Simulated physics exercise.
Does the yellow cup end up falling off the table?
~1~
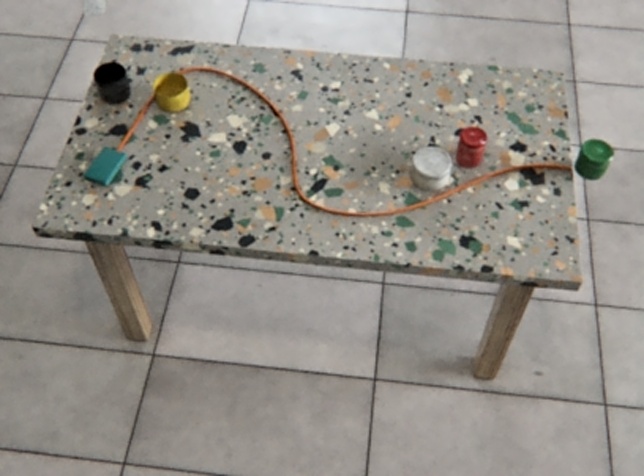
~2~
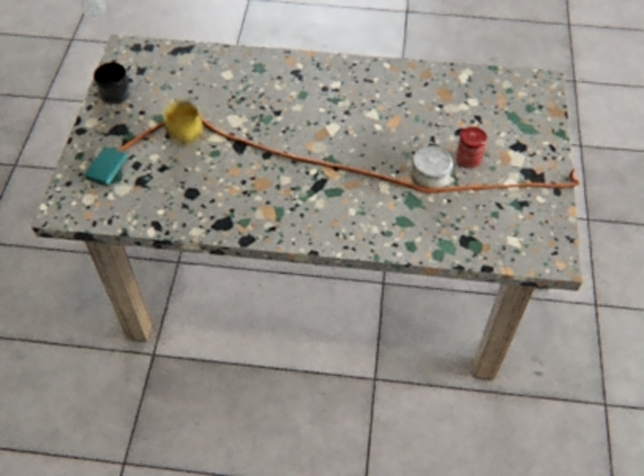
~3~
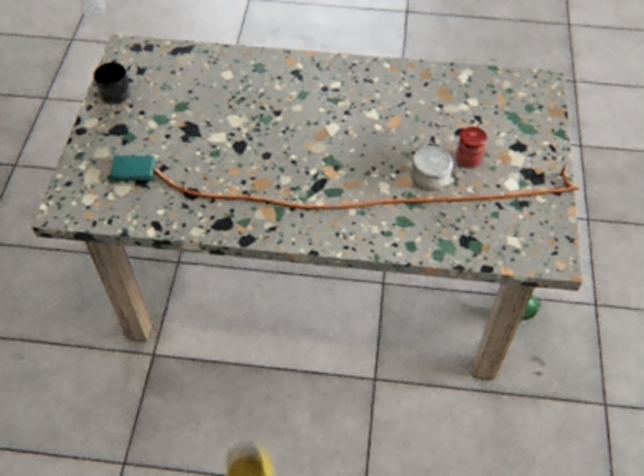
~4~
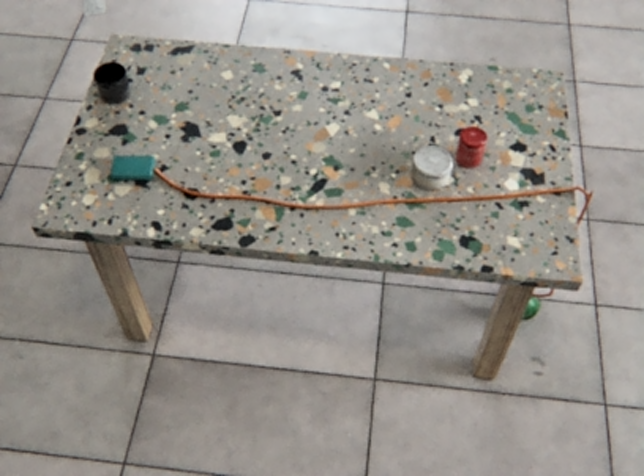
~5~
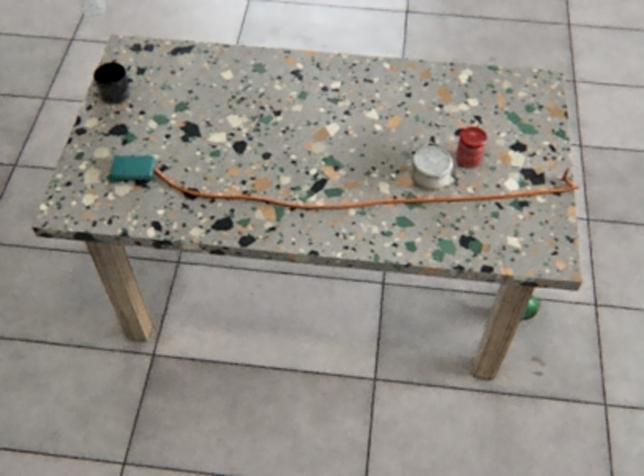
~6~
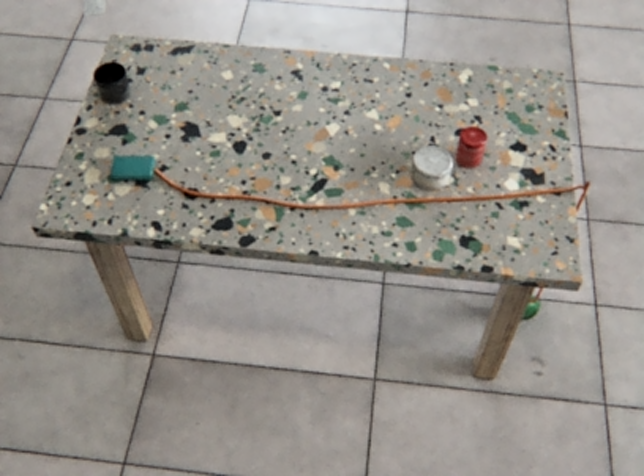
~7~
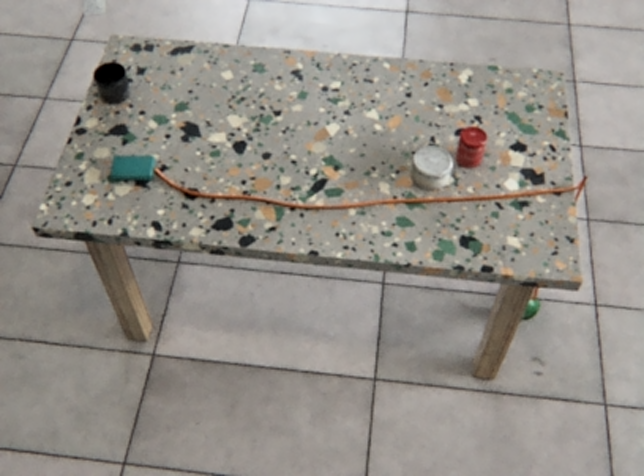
Yes, the yellow cup goes over the front edge of the table as the cable pulls straight, and it is no longer on the tabletop at the end.
A green cylindrical object drops off the right end of a speckled table, pulling its orange cable taut, which sweeps a yellow cup off the front edge and drags a flat teal object slightly right. The green object ends hanging below the tabletop, while the black, white and red containers stay put.
